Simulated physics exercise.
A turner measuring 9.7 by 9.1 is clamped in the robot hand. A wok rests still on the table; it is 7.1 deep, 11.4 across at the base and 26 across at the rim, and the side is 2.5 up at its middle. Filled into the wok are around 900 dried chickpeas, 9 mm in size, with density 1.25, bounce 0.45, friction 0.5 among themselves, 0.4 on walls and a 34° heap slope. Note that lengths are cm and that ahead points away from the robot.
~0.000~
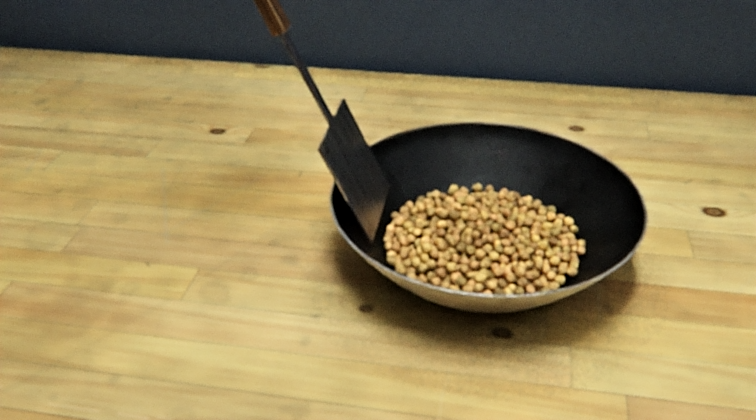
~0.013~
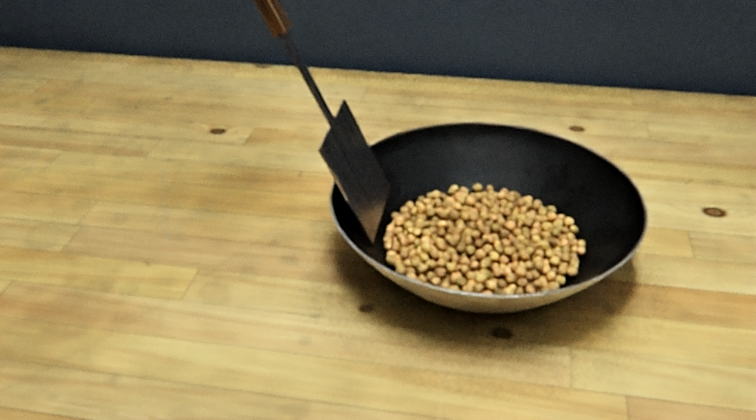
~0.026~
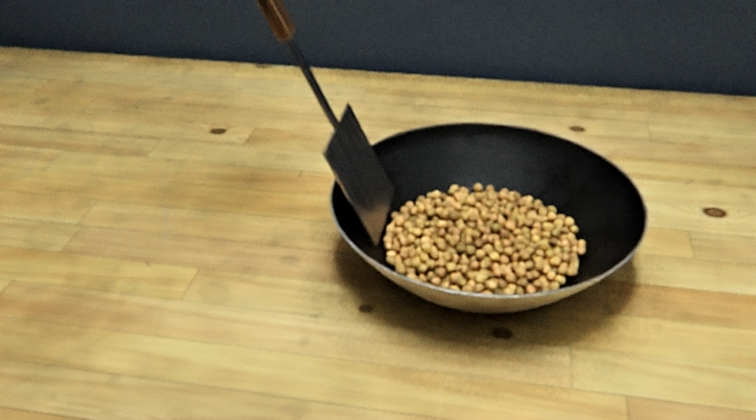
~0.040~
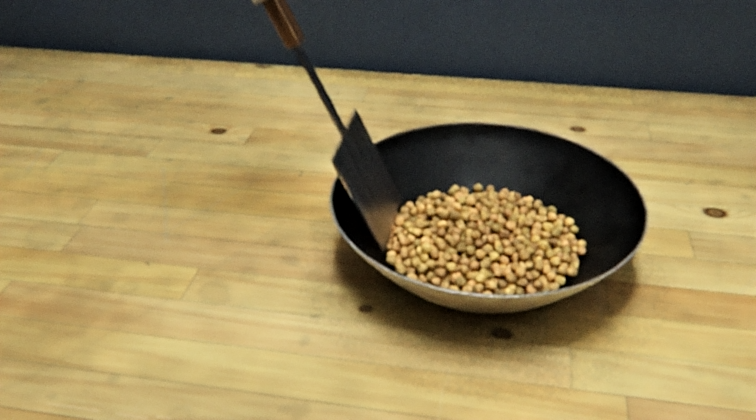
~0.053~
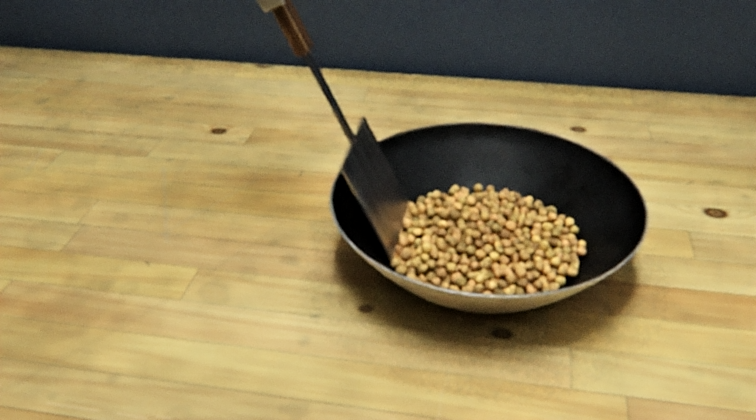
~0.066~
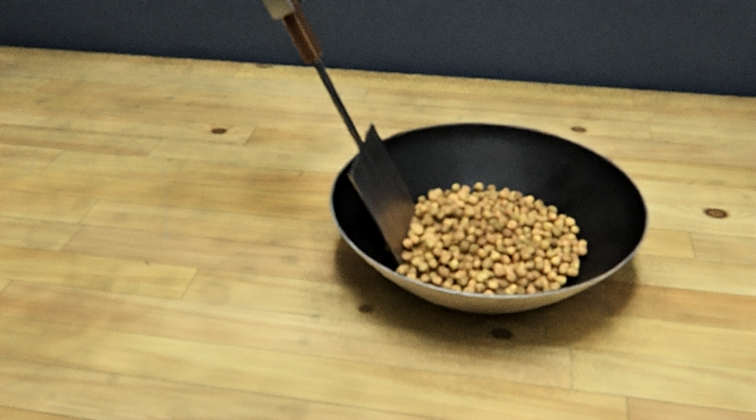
On a wooden tabletop, a dark wok of dried chickpeas sat still while a tilted metal turner with a wooden handle slid slightly right and down inside its left side, nudging the edge of the pile.
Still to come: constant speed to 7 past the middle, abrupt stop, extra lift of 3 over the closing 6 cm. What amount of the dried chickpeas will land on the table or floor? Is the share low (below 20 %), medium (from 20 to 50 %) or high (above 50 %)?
The share is low, below 20 %.
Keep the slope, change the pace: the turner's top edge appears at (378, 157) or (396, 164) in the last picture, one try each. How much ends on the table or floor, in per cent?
About 30 and 40 per cent.
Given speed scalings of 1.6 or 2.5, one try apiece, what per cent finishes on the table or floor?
About 30 and 40 per cent.
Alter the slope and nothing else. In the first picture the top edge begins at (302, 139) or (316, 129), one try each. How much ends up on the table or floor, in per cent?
About 5% and 10%.
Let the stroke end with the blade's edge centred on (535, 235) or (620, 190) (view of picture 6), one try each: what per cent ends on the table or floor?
The two tries give near 0 and near 40 in a hundred.
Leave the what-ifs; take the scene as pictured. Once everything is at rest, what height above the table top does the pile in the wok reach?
Height at the end: Around 7.5 cm.
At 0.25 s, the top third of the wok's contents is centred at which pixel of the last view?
The middle sits at approx. (564, 226).
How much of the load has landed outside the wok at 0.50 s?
Around 10 %.
By 0.16 s, sloping 65°, highest piece 6 above the table; 900 in the wok.
By 0.25 s, sloping 65°, highest piece 7 above the table; 900 in the wok.
By 0.50 s, sloping 65°, highest piece 8 above the table; 799 in the wok, 74 on the table or floor, 27 on the blade or in flight.
By 1.55 s, sloping 65°, highest piece 7 above the table; 798 in the wok, 102 on the table or floor.
Final count, 798 in the wok, 102 on the table or floor. That is 11 % on the table or floor.
